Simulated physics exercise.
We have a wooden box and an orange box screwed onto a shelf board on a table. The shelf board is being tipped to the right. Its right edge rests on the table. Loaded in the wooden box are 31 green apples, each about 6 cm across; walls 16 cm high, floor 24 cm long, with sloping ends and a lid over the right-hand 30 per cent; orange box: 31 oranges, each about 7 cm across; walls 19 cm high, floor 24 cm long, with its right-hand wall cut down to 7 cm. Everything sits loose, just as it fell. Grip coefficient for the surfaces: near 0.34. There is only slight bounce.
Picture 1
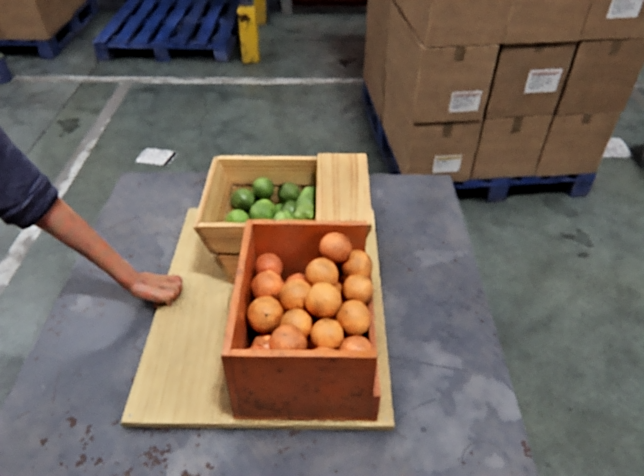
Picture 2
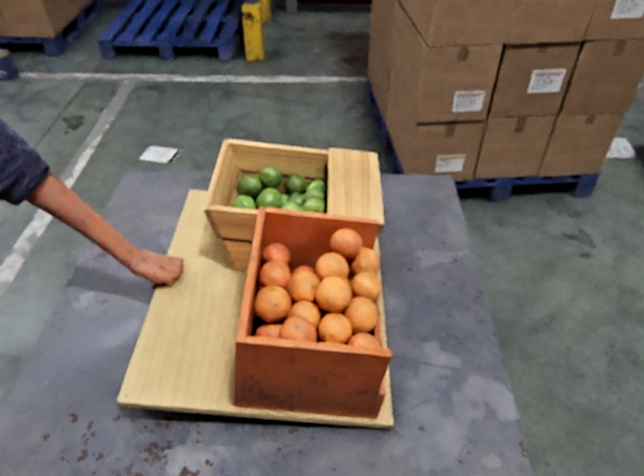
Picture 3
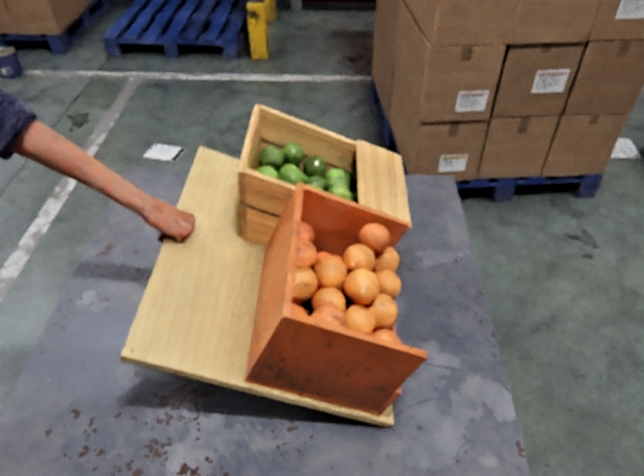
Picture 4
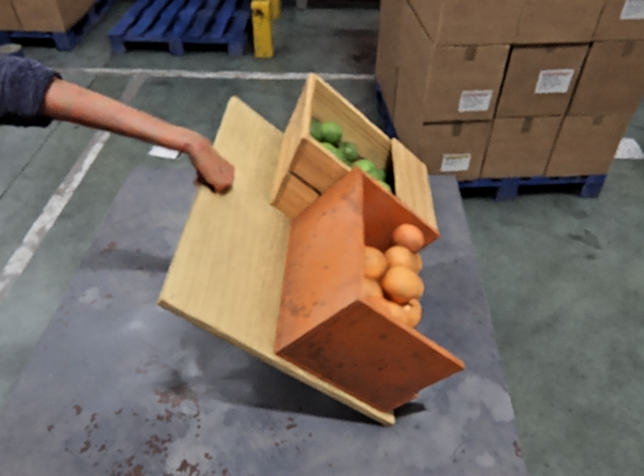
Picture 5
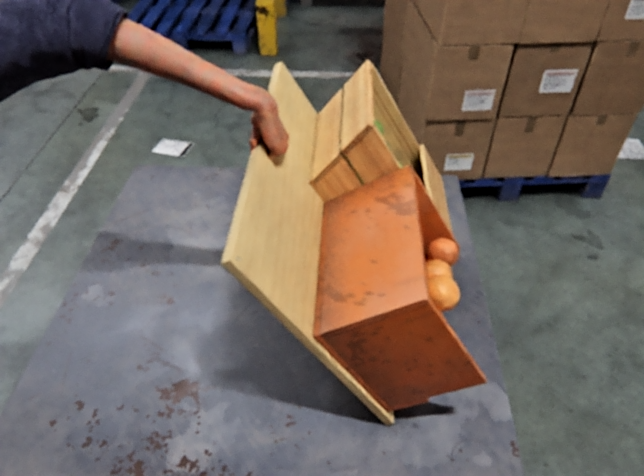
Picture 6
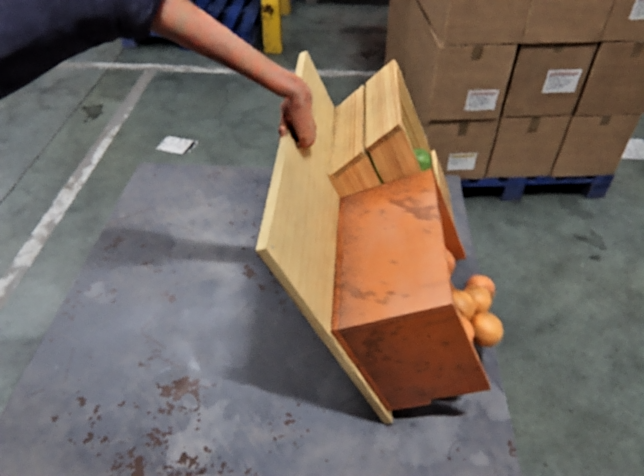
A hand tips a board holding two boxes of fruit steeply rightward, and oranges tumble out.
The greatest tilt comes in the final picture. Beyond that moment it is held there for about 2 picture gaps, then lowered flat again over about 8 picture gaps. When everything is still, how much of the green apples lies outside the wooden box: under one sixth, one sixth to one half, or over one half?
Expect under one-sixth of them to get out.
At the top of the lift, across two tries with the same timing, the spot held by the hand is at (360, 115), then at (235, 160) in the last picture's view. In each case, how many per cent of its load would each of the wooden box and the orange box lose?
The wooden box would lose 20 per cent in the first try and 0 per cent in the second, the orange box 70 and then 60 per cent.
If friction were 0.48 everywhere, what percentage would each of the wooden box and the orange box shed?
In that case wooden box 10, orange box 60 per cent.
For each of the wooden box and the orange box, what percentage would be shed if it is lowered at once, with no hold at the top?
With that change, wooden box sheds 10 percent and orange box sheds 60 percent.
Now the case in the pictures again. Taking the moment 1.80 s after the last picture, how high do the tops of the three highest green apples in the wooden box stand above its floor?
15 cm or thereabouts.
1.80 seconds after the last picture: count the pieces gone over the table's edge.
Roughly 14 in all.
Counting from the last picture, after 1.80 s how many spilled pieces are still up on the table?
Roughly 6.
Then, 0.29 s after the last picture, tilt 65°; the wooden box is down by 1 of 31 and the orange box is down by 19 of 31.
Then, 0.65 s after the last picture, tilt 43°; the wooden box is down by 1 of 31 and the orange box is down by 19 of 31.
Then, 1.15 s after the last picture, tilt 1°; the wooden box is down by 1 of 31 and the orange box is down by 19 of 31.
Final count (1.80 s after the last picture), the wooden box is down by 1 of 31 and the orange box is down by 19 of 31. Asked share, 1 of 31, 3 per cent.
